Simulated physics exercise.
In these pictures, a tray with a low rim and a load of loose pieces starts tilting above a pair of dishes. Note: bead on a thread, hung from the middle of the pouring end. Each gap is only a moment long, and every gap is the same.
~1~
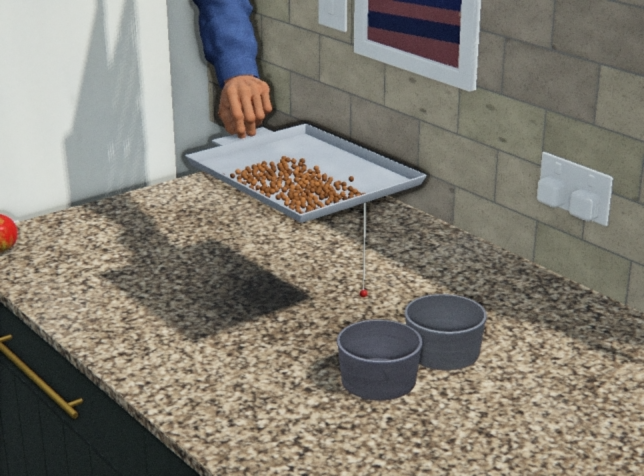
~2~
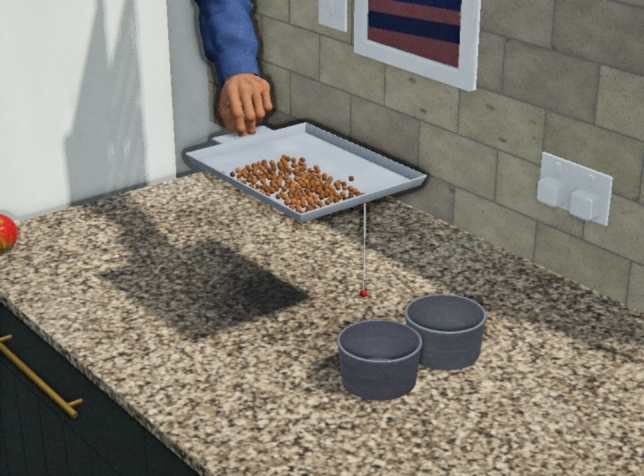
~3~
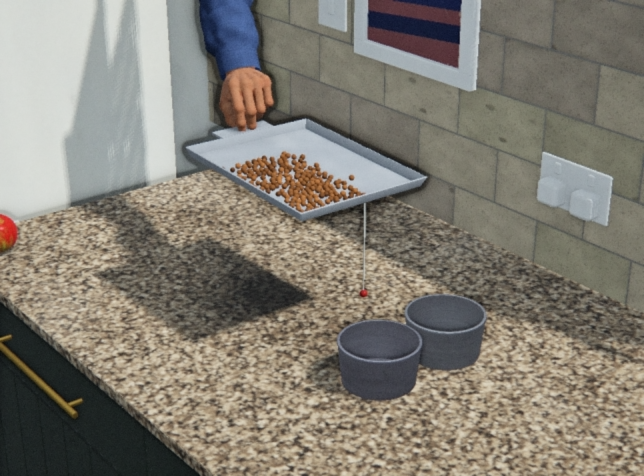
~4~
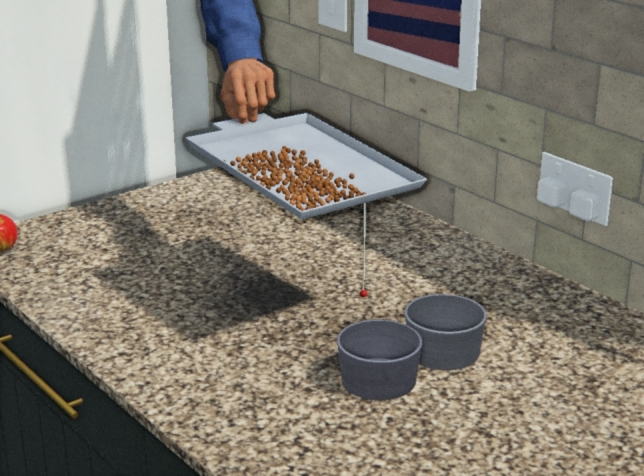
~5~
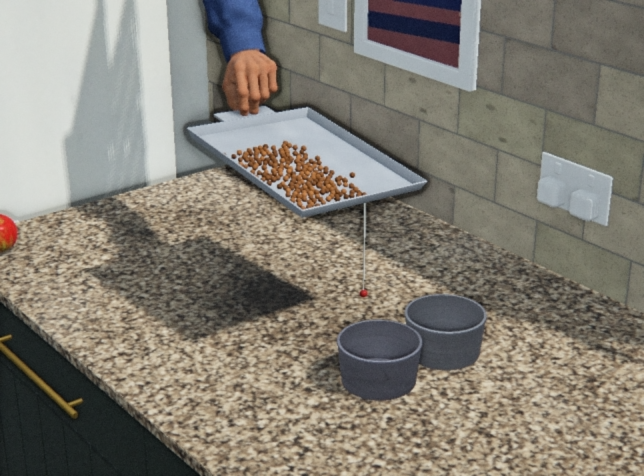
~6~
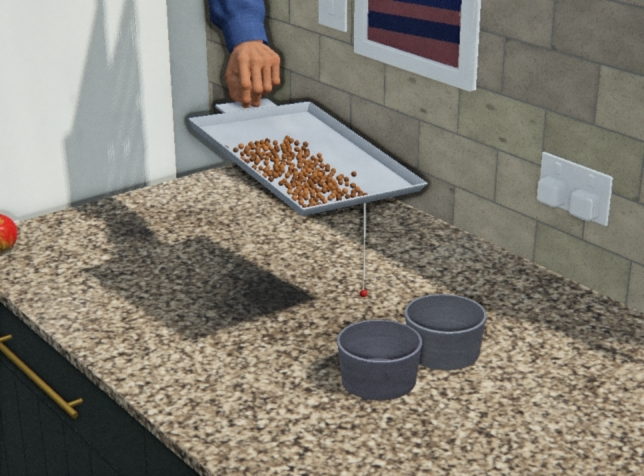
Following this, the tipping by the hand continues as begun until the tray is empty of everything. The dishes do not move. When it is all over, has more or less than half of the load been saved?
The dishes will keep a minor share of it.
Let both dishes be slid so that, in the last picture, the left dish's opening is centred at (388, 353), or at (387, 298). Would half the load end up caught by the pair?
Try 1: A lesser share; try 2: The greater share.
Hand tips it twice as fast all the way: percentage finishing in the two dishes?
Estimate: Around 10%.
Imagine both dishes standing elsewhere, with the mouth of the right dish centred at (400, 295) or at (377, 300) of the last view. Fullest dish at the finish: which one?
In the first try it's the one on the right, and in the second it's the one on the right.
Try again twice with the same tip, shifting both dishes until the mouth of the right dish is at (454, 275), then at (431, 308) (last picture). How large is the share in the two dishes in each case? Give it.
Respectively 80 percent and 40 percent.
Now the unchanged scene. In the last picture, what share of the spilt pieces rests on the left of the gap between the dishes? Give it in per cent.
About 40 per cent.
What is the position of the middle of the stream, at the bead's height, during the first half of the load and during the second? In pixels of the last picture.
Initially about (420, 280); subsequently about (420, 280).
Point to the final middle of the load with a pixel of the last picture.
Around (433, 322).
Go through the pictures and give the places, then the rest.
Corners of the pouring end (302, 212) and (421, 175), level; middle of the load (292, 185), cereal balls; left dish (407, 373); right dish (473, 344); bead on its thread (364, 294), in the first picture.
Corners of the pouring end (302, 212) and (421, 175), level; middle of the load (292, 184), in the second picture.
Corners of the pouring end (302, 211) and (421, 176), tipped barely, lowest at the right corner; middle of the load (292, 182), in the third picture.
Corners of the pouring end (303, 209) and (421, 178), tipped a little, lowest at the right corner; middle of the load (293, 178), in the fourth picture.
Corners of the pouring end (303, 208) and (421, 180), tipped a little, lowest at the right corner; middle of the load (293, 174), in the fifth picture.
Corners of the pouring end (304, 206) and (422, 182), tipped a little, lowest at the right corner; middle of the load (295, 171); left dish (407, 373); right dish (473, 344), in the sixth picture.
Just after the last frame, tray tipped steeply; the larger part on the tray; just a few in the right dish; about a tenth outside both; just a few in the air.
A moment on, tray tipped right over; just a few in the left dish; about a tenth in the right dish; almost all outside both.
Further on, tray tipped past a quarter turn; just a few in the left dish; about a tenth in the right dish; almost all outside both.
When it is over, tray tipped past a quarter turn; just a few in the left dish; about a tenth in the right dish; almost all outside both.
